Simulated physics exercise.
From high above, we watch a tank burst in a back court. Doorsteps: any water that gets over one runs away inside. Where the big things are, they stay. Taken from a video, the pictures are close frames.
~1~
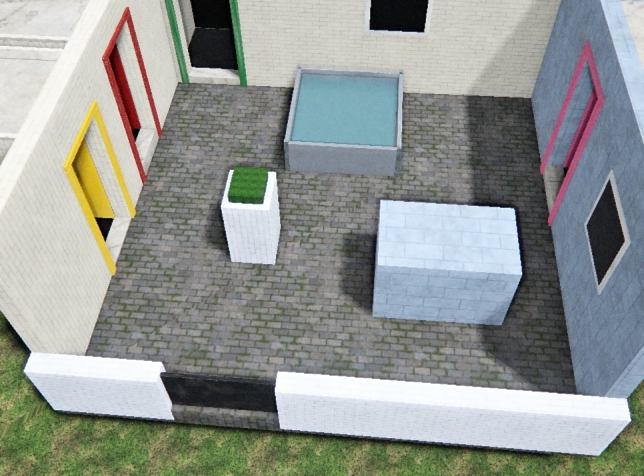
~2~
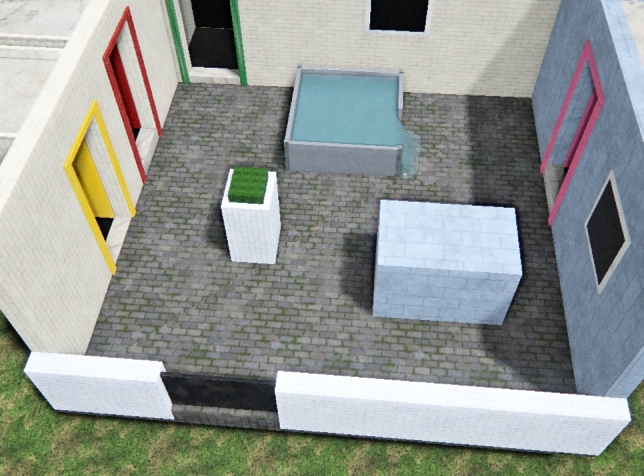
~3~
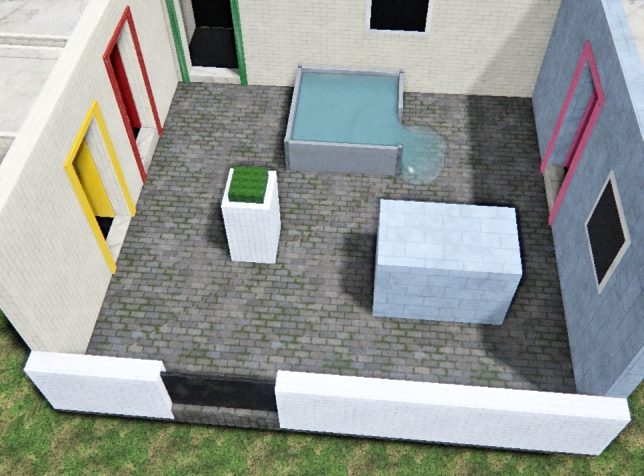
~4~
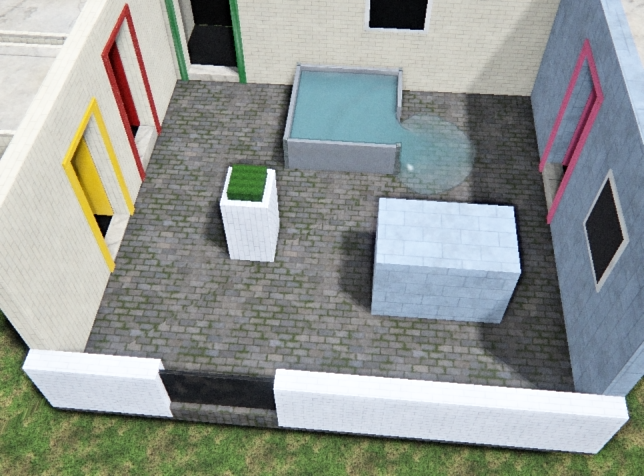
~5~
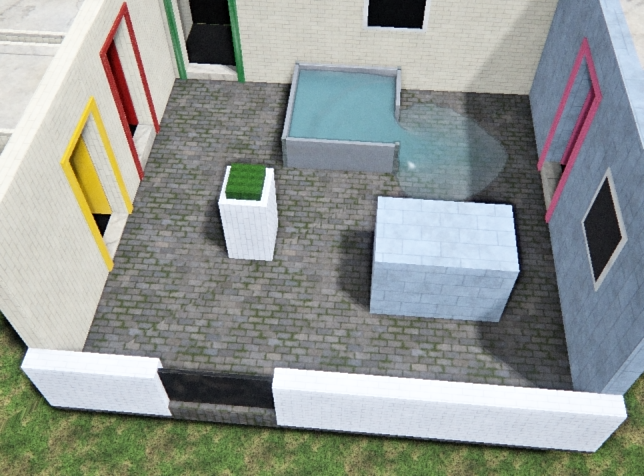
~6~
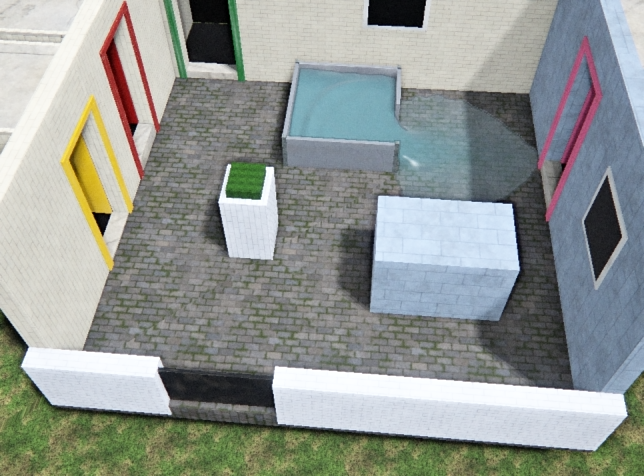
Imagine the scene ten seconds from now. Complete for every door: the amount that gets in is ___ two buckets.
Pink door: At most; green door: At most; yellow door: At most; red door: At most.
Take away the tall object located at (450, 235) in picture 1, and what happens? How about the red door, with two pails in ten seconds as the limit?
As it plays out, the red door stays inside the limit.
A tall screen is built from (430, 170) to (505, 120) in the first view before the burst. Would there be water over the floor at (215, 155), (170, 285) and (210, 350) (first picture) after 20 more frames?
Taking the points in the order given, they are high and dry, high and dry and high and dry.
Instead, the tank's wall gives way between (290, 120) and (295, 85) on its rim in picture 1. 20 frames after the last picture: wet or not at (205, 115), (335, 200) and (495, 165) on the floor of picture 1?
In turn: Under water, no water, not flooded.
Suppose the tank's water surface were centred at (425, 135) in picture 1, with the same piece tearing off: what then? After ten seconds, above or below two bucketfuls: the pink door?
Log: Pink door breaks the limit.
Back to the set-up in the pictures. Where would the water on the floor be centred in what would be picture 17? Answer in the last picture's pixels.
Near (411, 147) in the last view.
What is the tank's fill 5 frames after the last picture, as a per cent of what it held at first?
About 70 %.
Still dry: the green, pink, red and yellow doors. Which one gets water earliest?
The answer here is the pink one.
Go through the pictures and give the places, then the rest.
The tank at (346, 110) is whole and still, in the first picture.
The front is at (410, 133), out from the gap at (396, 145), in the second picture.
Water pours out at (396, 146) and has run to (437, 137), in the third picture.
Water pours out at (395, 145) and has run to (471, 153), in the fourth picture.
Water pours out at (393, 144) and has run to (501, 159), in the fifth picture.
The front is at (530, 165), out from the gap at (393, 143), in the sixth picture.
A moment on, water covers 20 % of the floor; the pink door wet at the sill, nothing in, the green door not reached, the yellow door not reached, the red door not reached.
Next, water covers 25 % of the floor; the pink door wet at the sill, nothing in, the green door not reached, the yellow door not reached, the red door not reached.
Then, water covers 35 % of the floor; the pink door wet at the sill, nothing in, the green door not reached, the yellow door not reached, the red door not reached.
Later, water covers 55 % of the floor; the pink door wet at the sill, nothing in, the green door wet at the sill, nothing in, the yellow door not reached, the red door not reached.
In the end, water covers 80 % of the floor; the pink door wet at the sill, nothing in, the green door wet at the sill, nothing in, the yellow door under two buckets in, the red door wet at the sill, nothing in.
